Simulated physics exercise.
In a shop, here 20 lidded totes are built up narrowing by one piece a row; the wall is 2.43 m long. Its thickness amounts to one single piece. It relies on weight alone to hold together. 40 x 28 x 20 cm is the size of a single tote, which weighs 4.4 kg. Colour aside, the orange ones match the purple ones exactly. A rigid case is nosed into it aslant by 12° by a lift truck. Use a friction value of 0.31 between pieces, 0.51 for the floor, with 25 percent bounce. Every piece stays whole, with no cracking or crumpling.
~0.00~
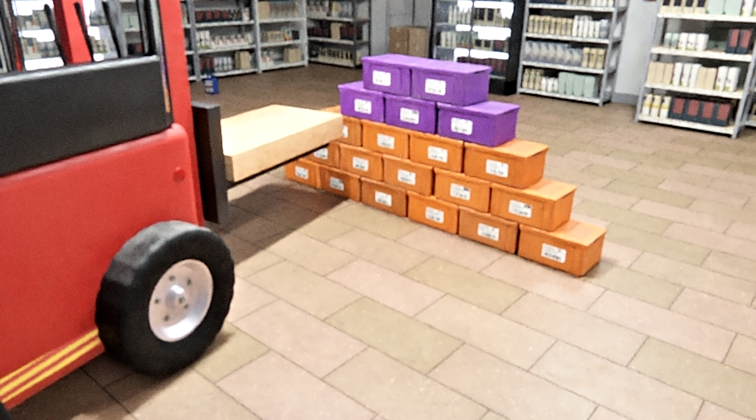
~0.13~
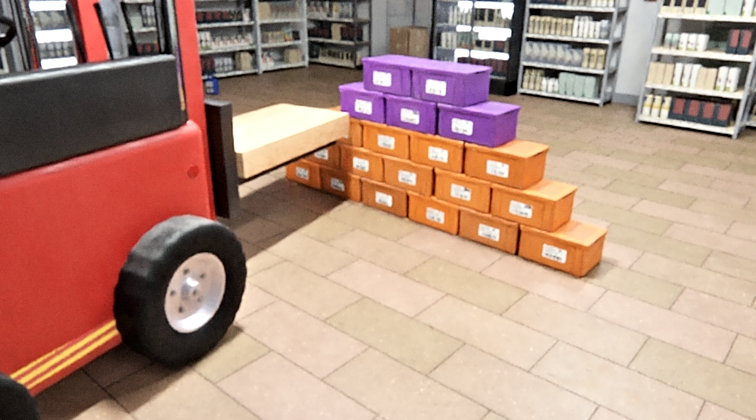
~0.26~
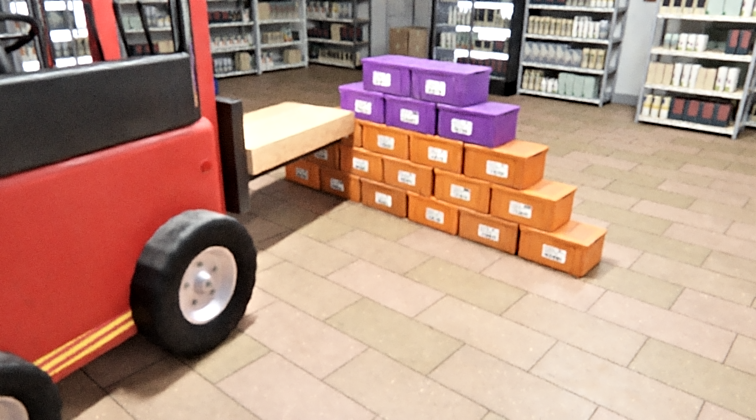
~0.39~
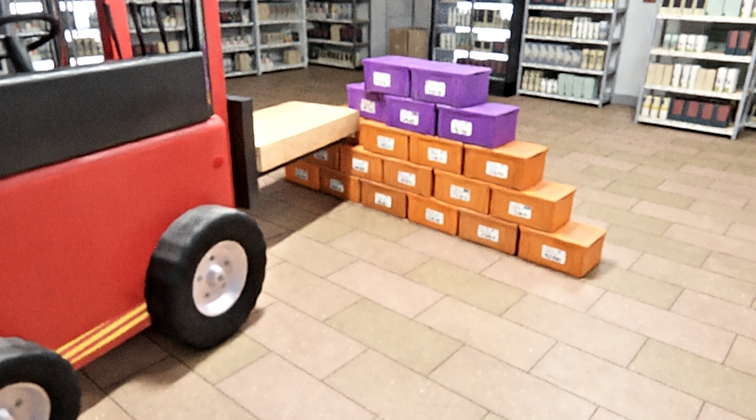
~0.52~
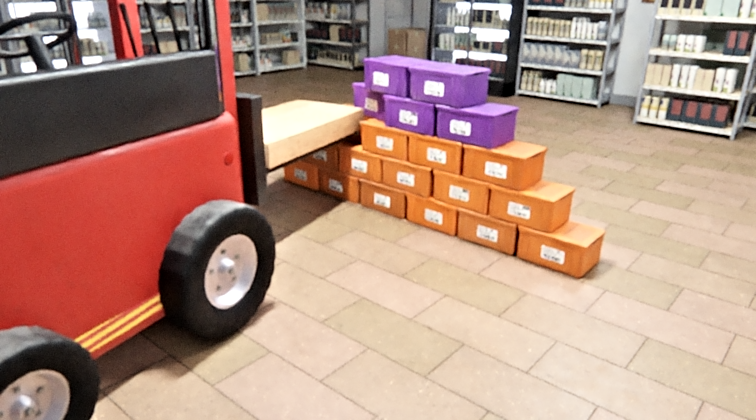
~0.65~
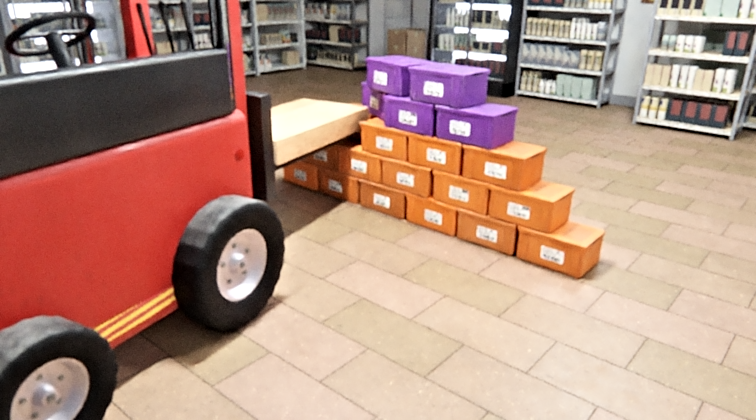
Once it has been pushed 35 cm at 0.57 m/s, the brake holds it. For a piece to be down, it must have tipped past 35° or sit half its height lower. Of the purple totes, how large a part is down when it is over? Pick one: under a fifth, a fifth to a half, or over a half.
A fifth to a half.
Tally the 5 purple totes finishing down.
I count 2 of them.
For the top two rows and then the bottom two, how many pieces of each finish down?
2 and 0.
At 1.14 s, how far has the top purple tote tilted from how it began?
It sits at about 0 degrees.
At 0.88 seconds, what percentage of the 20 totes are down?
5 per cent.
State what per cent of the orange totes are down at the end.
Orange 10 per cent.
After 0.88 s, none of the 5 purple totes down (1 of 20 in all colours); top purple tote unmoved; top orange tote 48° from how it stood, 12 cm lower.
After 1.14 s, 2 of the 5 purple totes down (3 of 20 in all colours); top purple tote unmoved; top orange tote on its side.
In the end (2.3 s), 2 of the 5 purple totes down (3 of 20 in all colours); top purple tote unmoved; top orange tote on its side. That is 40 per cent. From the last view, middles, top purple tote near (448, 85), top orange tote near (379, 160).
